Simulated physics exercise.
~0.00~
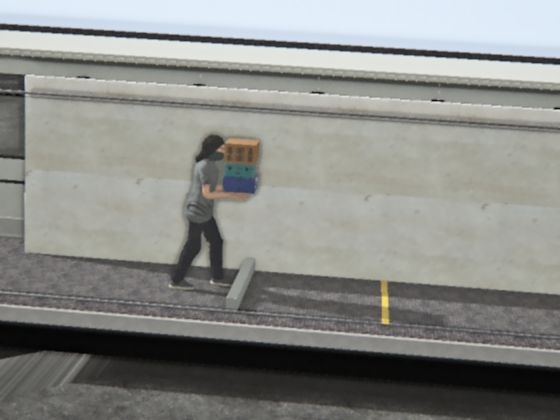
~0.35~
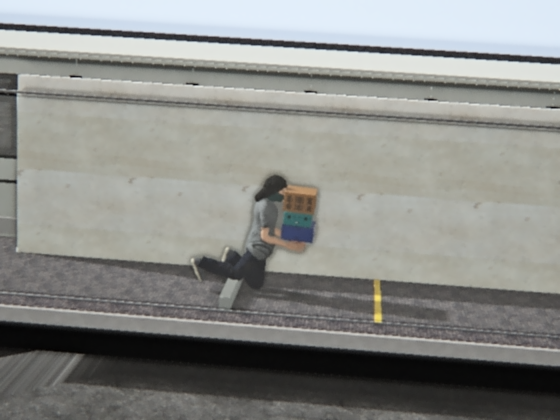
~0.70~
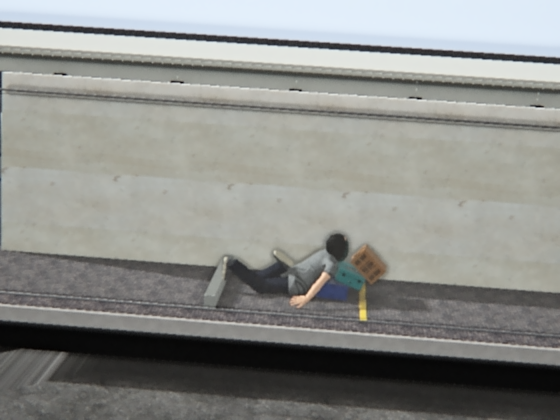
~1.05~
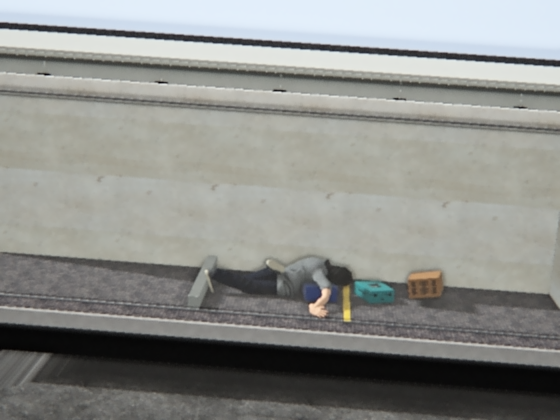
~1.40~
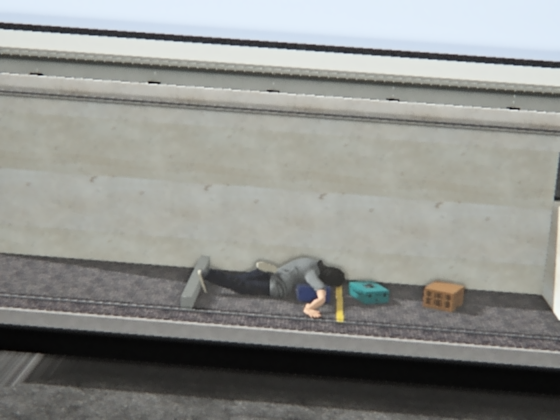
On a grey paved strip before a pale concrete wall, seen from the side and slightly above, a dark-haired person in a grey shirt and dark trousers carries a stack of orange-brown, teal and blue boxes. A low grey rail lies just ahead, with a yellow line farther right. The person trips over the rail and pitches forward, still holding the stack. They land stretched out, arms forward, as the boxes spill rightward and the brown crate tumbles ahead. Finally, the person lies face down with the blue box short of the line, while the teal box and brown crate rest beyond it.
